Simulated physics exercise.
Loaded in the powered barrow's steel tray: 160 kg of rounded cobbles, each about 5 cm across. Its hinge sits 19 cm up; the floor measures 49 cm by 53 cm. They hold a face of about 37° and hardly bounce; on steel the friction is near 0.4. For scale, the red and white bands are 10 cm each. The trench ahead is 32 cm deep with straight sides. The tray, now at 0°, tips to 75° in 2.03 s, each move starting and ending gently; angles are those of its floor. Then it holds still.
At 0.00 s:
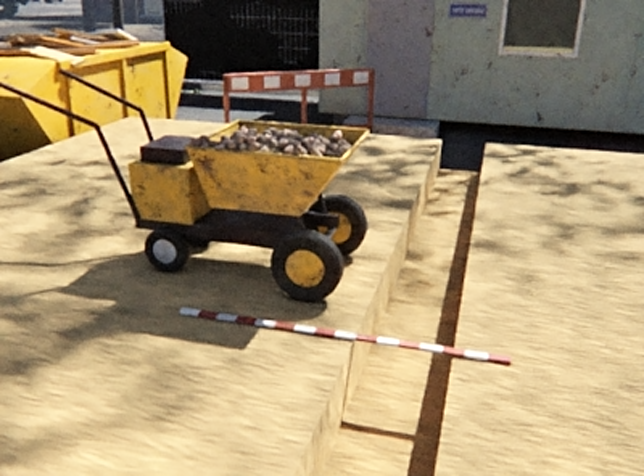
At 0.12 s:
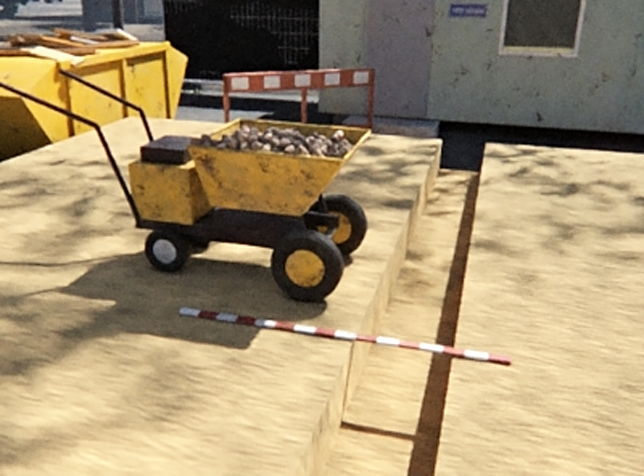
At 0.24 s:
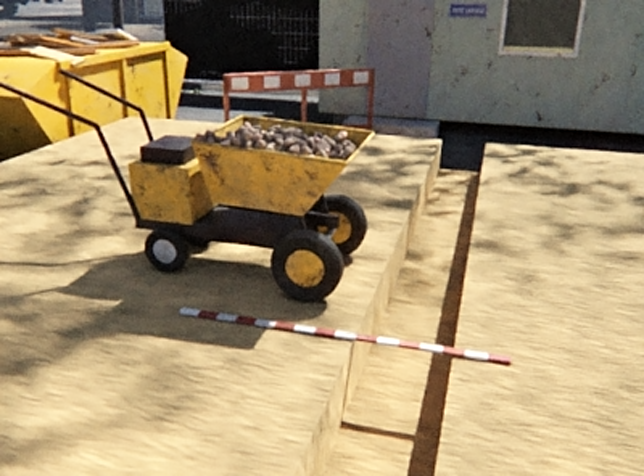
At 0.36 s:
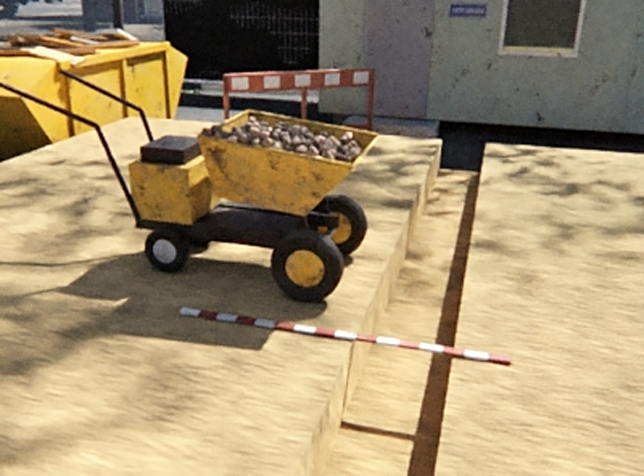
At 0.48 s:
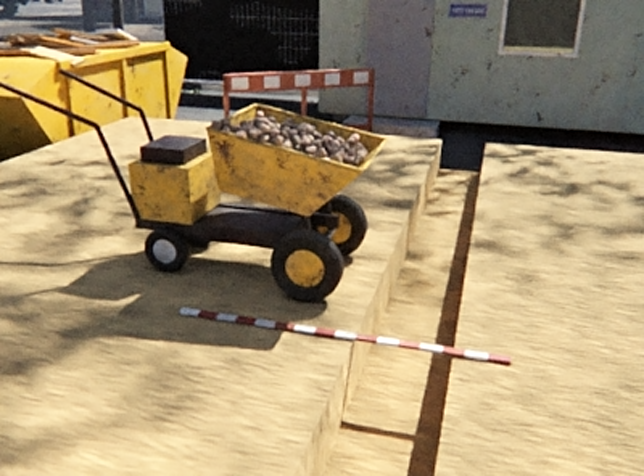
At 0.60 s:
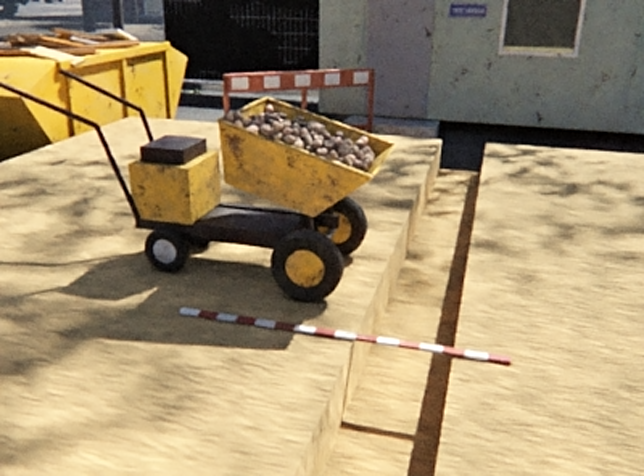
In the video, a yellow powered barrow loaded with stones stands still beside a straight-sided trench, near a red and white banded pole, while its tray gradually tilts forward to the right, the stones still inside.
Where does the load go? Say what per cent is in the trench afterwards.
Close to 64 in a hundred.
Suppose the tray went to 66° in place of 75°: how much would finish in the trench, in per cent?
It would be near 60 per cent.
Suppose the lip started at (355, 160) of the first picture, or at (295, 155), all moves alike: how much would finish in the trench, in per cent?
About 45 and 100 per cent.
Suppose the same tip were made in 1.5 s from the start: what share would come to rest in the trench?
Then about 60 per cent.
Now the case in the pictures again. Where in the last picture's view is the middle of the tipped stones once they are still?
Around (447, 323).
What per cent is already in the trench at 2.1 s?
About 30 per cent by then.
After 1.5 s the floor is at 63°; 97 % in the tray, 3 % in the trench; the foremost stones are at (453, 285).
After 2.1 s the floor is at 75°; 41 % in the tray, 29 % in the trench, 30 % past the trench; the foremost stones are at (581, 304).
After 2.5 s the floor is at 75°; 19 % in the tray, 44 % in the trench, 37 % past the trench; the foremost stones are at (621, 316).
After 4.4 s the floor is at 75°; 0 % in the tray, 64 % in the trench, 36 % past the trench; the foremost stones are at (628, 317).
